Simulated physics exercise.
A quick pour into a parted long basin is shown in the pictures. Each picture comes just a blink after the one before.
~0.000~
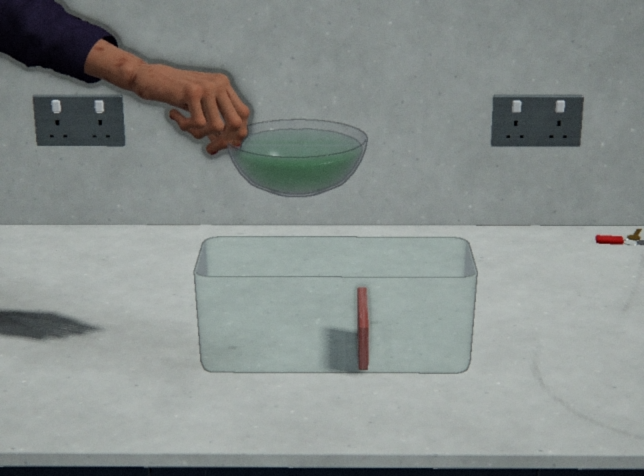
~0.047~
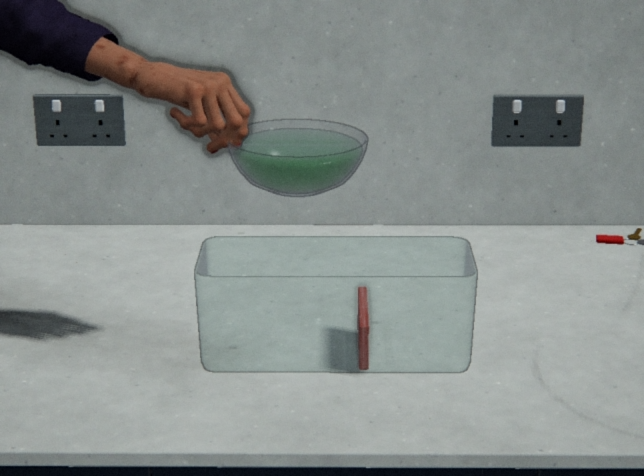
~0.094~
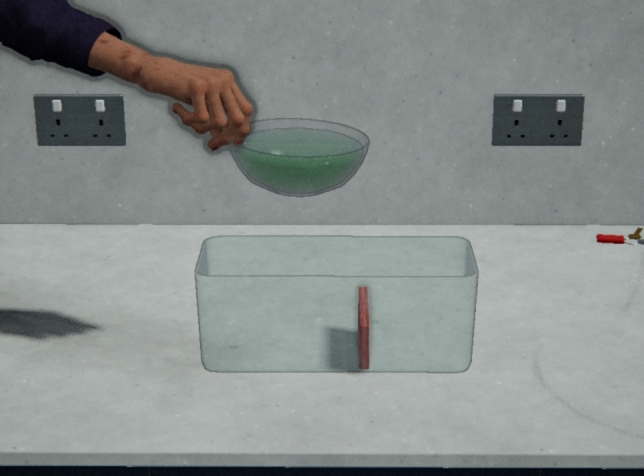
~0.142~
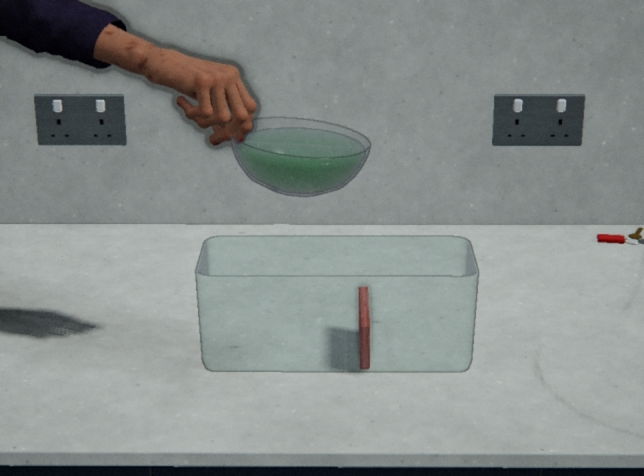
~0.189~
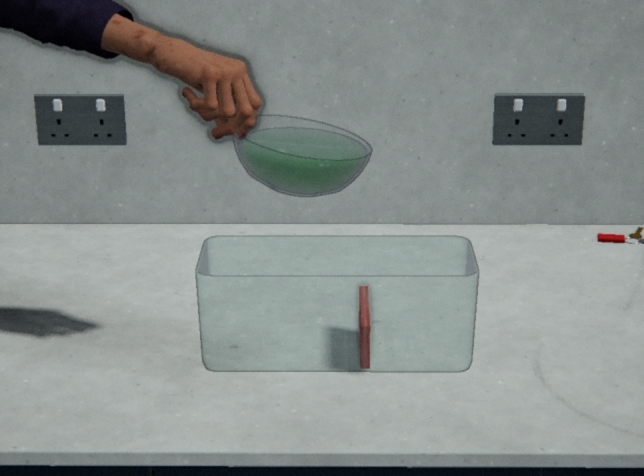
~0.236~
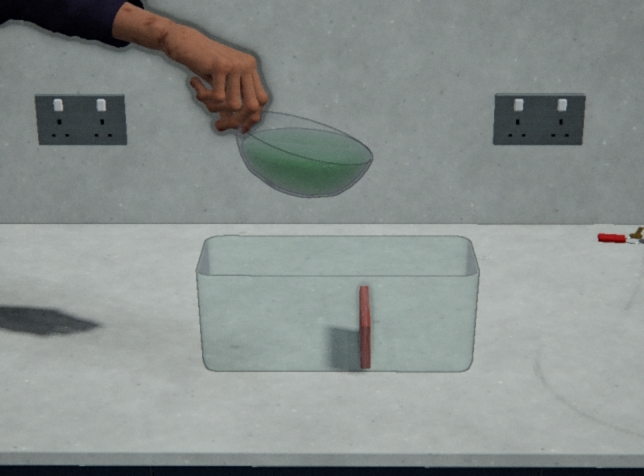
On a pale stone worktop against a grey wall with a dark double socket on each side, seen from the front and slightly above by a still camera, a long clear basin holds an upright red divider right of its middle. A dark-sleeved hand at upper left grips a clear bowl of green liquid above it. The hand gradually lifts and turns, tilting the bowl down to the right.
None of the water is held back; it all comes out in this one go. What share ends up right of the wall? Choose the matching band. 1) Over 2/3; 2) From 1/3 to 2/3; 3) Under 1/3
1, over 2/3.
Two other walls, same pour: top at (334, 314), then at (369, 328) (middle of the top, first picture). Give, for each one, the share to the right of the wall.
Try 1: Some 85 %; try 2: 55 %.
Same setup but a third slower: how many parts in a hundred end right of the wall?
I'd say close to 90 %.
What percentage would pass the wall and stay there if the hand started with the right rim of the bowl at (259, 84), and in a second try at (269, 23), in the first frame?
Roughly 5 percent on the first try and 25 percent on the second.
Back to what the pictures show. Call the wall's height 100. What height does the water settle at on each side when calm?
I'd put the left at about 10 and the right at about 70.
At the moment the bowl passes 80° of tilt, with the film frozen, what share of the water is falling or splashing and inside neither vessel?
Near 35 in a hundred.
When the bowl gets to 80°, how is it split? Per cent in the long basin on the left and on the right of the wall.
0 % left, 50 % right.
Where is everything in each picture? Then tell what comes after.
The first picture shows tilt 0°; pouring edge (367, 139); surface from (231, 144) to (363, 144); the long basin's rim runs from (199, 257) to (472, 258); the wall's top is at (363, 308).
The second picture shows tilt 1°; pouring edge (367, 140); surface from (231, 144) to (364, 144).
The third picture shows tilt 3°; pouring edge (368, 142); surface from (233, 142) to (365, 146).
The fourth picture shows tilt 6°; pouring edge (370, 146); surface from (235, 140) to (367, 147).
The fifth picture shows tilt 11°; pouring edge (371, 151); surface from (237, 140) to (369, 148).
The sixth picture shows tilt 16°; pouring edge (372, 158); surface from (240, 140) to (372, 151); 1 per cent is over the edge.
A moment on, the bowl is tipped on its side and 16 per cent is still to pour, 0 is left of the wall and 48 right of it.
Next, the bowl is tipped right over and 0 per cent is still to pour, 12 is left of the wall and 83 right of it.
Then the bowl is tipped right over and 0 per cent is still to pour, 13 is left of the wall and 82 right of it.
Later the bowl is tipped right over and 0 per cent is still to pour, 13 is left of the wall and 82 right of it.
At rest 13 per cent lies left of the wall, 82 right of it and 4 outside.
